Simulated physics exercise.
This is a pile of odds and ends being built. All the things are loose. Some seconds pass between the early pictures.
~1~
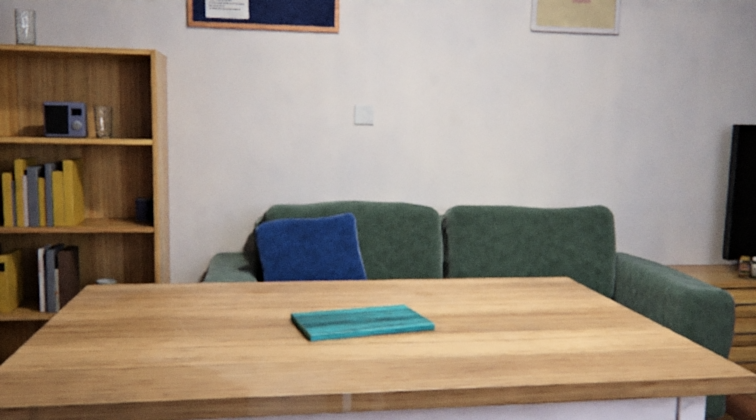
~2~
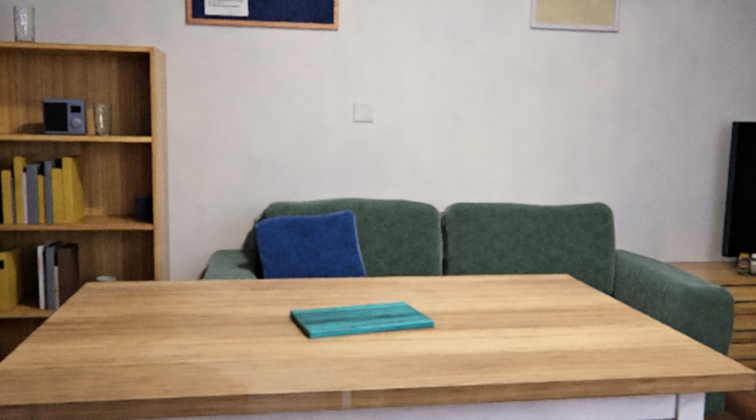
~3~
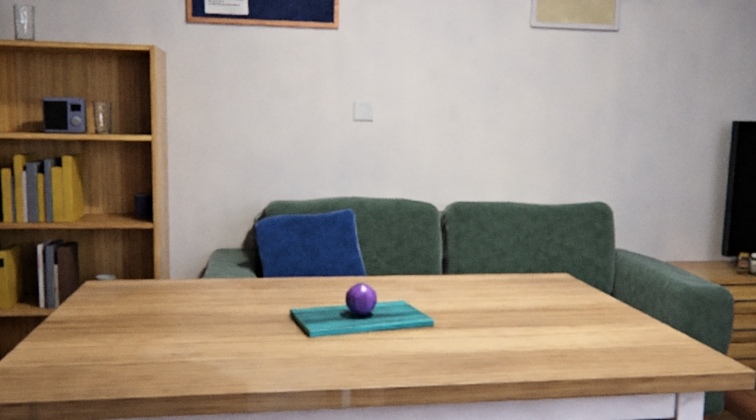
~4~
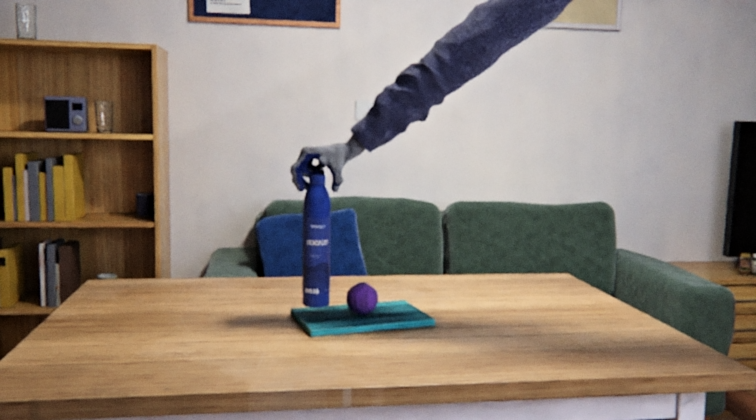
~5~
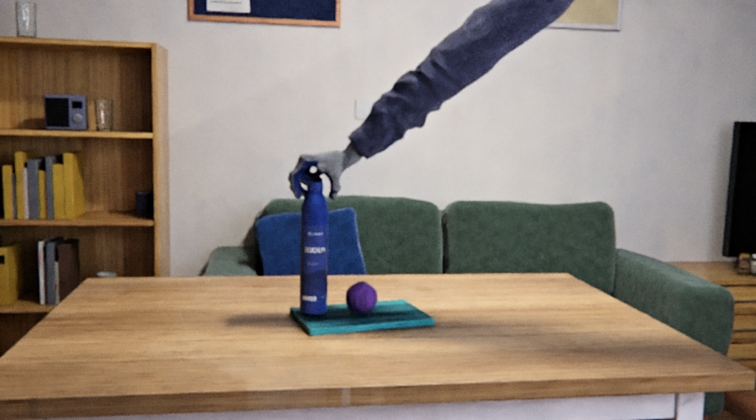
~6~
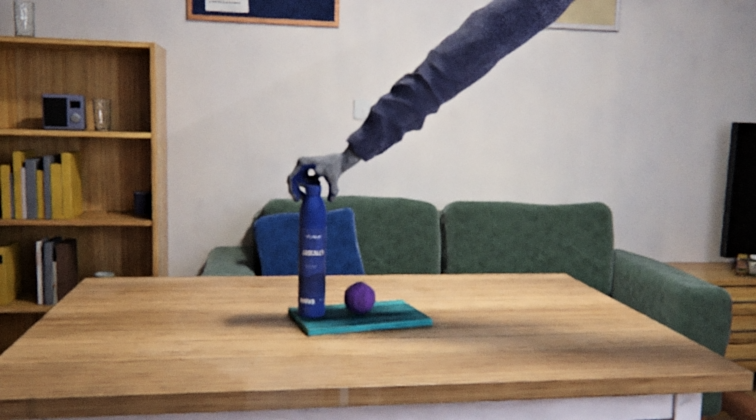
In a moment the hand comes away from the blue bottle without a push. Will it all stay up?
It stays up.
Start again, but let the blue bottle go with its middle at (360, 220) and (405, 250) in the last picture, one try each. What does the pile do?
First try: It comes apart; second try: It keeps its balance.
Then, 0.60 s past the last view, nothing moves.
Then, 1.10 s past the last view, things are still on the move.
Finally, all 3 still in place. Final places as the last picture's camera would see them, blue bottle near (312, 251). The pile holds.
